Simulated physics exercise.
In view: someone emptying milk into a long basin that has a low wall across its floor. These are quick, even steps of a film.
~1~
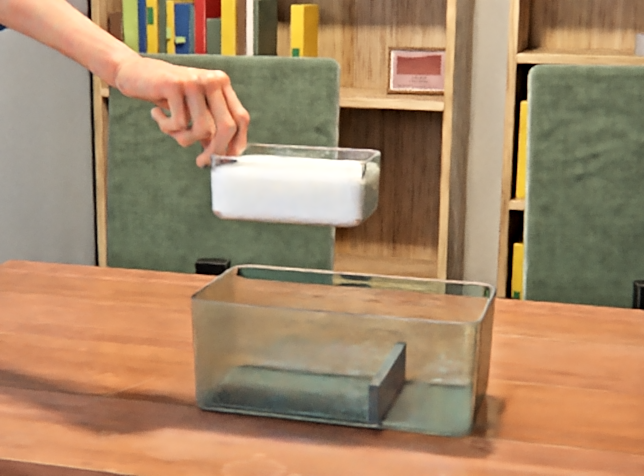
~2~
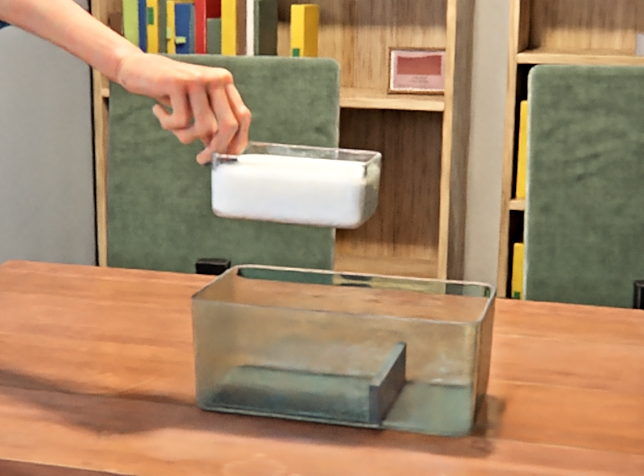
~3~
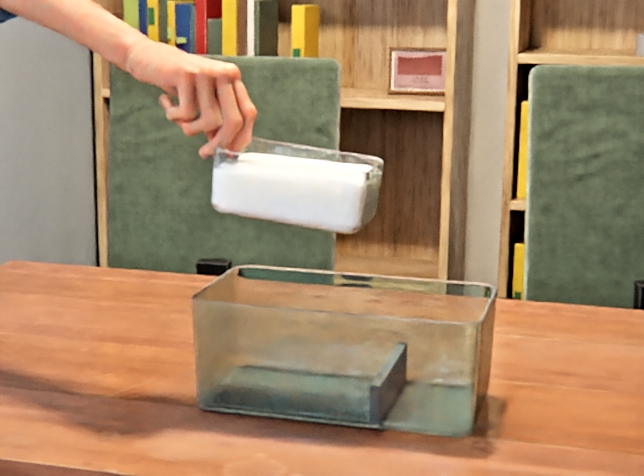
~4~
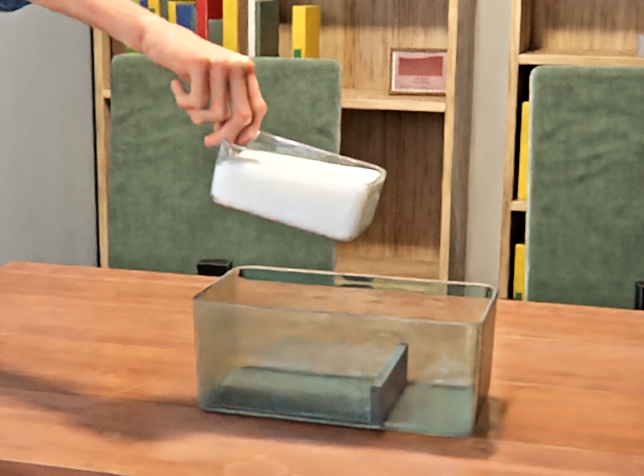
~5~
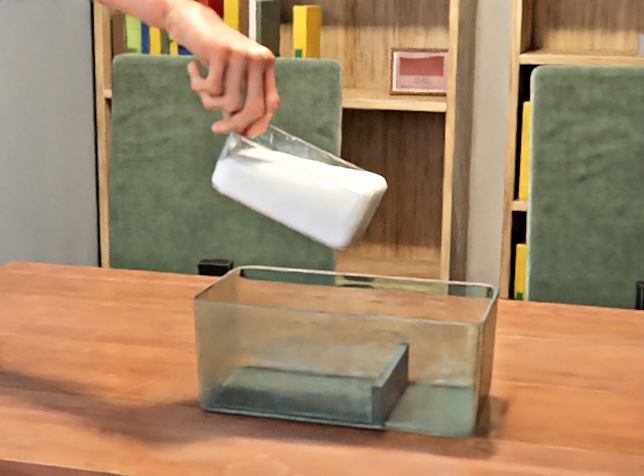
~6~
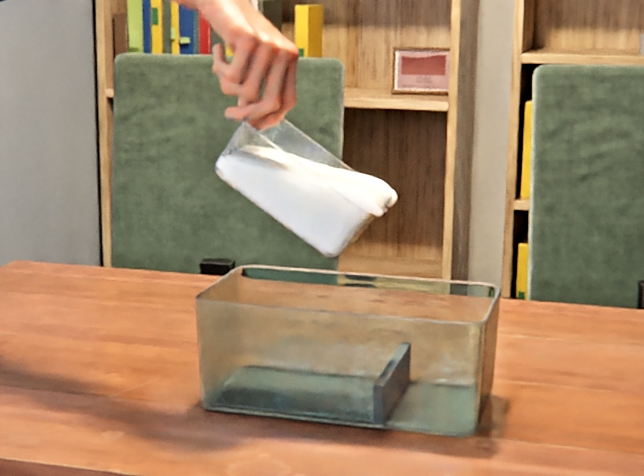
A hand tilts a clear container of white liquid rightward above a long, low-walled basin.
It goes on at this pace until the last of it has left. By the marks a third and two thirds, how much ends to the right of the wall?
In the end from a third to two thirds is right of the wall.
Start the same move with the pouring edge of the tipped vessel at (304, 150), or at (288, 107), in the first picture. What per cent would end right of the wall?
Near 10 % and 10 %.
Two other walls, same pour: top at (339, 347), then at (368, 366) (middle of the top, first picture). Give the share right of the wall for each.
First some 85, then 65 per cent.
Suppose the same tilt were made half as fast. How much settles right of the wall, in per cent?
Close to 70 per cent.
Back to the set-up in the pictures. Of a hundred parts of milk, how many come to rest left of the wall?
About 35 per cent.
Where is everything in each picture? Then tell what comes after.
The first picture shows tilt 0°; pouring edge (372, 160); surface from (227, 162) to (371, 169); the long basin's rim runs from (213, 283) to (488, 305); the wall's top is at (389, 364).
The second picture shows tilt 2°; pouring edge (373, 162); surface from (228, 161) to (372, 171).
The third picture shows tilt 6°; pouring edge (375, 168); surface from (230, 159) to (374, 174).
The fourth picture shows tilt 13°; pouring edge (378, 179); surface from (232, 158) to (377, 177).
The fifth picture shows tilt 23°; pouring edge (379, 193); surface from (234, 155) to (381, 185); 2 per cent is over the edge.
The sixth picture shows tilt 34°; pouring edge (378, 207); surface from (237, 150) to (370, 190); 7 per cent is over the edge.
A moment on, the tilt is 96° and 12 per cent is still to pour, 7 is left of the wall and 53 right of it.
Next, the tilt is 103° and 2 per cent is still to pour, 22 is left of the wall and 53 right of it.
Then the tilt is 103° and 0 per cent is still to pour, 30 is left of the wall and 64 right of it.
Later the tilt is 103° and 0 per cent is still to pour, 37 is left of the wall and 58 right of it.
In the end 37 per cent lies left of the wall, 58 right of it and 5 outside.
